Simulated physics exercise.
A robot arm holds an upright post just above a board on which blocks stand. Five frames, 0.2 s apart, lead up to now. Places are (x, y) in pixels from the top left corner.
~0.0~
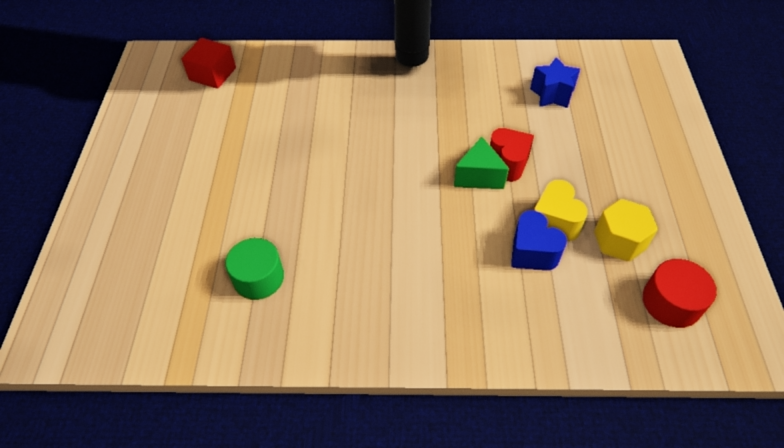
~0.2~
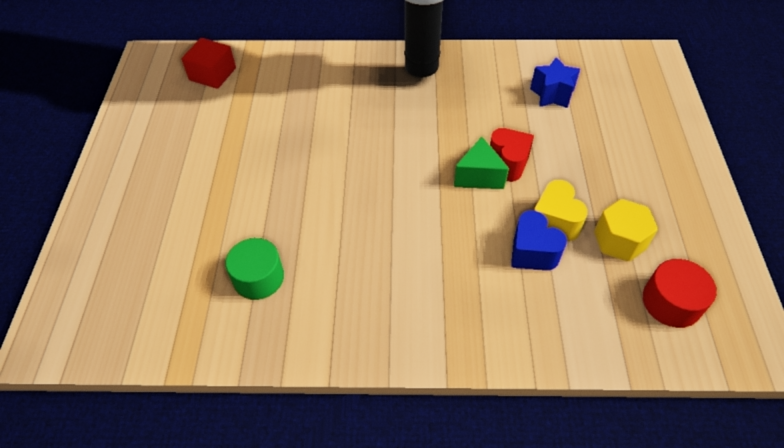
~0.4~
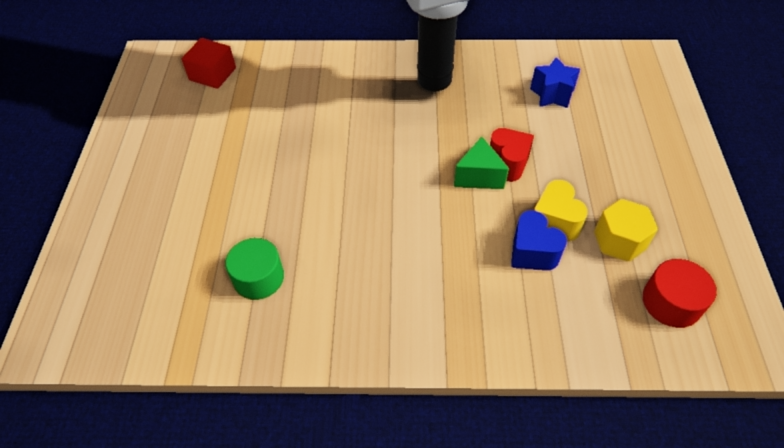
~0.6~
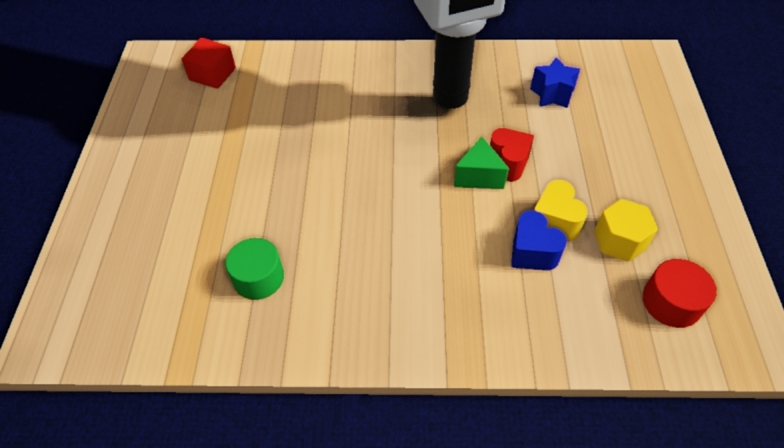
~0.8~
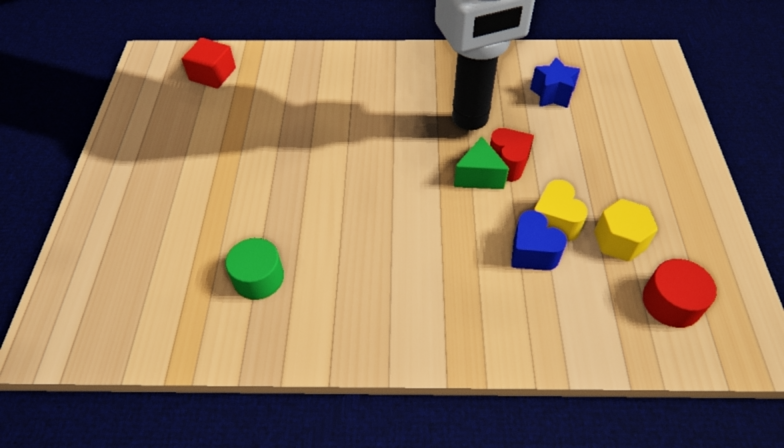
A robot arm moves its black post down and right toward still, colored blocks.
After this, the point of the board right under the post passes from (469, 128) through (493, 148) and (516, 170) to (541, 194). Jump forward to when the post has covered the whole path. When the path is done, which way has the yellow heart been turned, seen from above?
Seen from overhead, it turns clockwise.
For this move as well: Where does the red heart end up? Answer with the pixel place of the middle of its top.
(587, 193)
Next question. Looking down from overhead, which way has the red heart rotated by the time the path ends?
Anticlockwise, looking down.
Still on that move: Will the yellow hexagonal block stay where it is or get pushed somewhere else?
The answer is that it is displaced.
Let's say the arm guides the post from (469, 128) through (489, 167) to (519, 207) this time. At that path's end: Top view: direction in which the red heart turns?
The block turns counter-clockwise.
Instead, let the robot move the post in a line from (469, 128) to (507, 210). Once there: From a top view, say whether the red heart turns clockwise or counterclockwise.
That block twists counter-clockwise.
What follows on the original path. One third of the way, post at (496, 140); red heart at (526, 153).
Two thirds of the way, post at (519, 162); red heart at (554, 175); yellow heart at (572, 212), turned 25° clockwise.
At the end, post at (543, 185); green triangular block still; red heart at (587, 193), turned 40° anticlockwise; yellow heart at (587, 227), turned 65° clockwise; yellow hexagonal block at (643, 226), turned 25° anticlockwise.
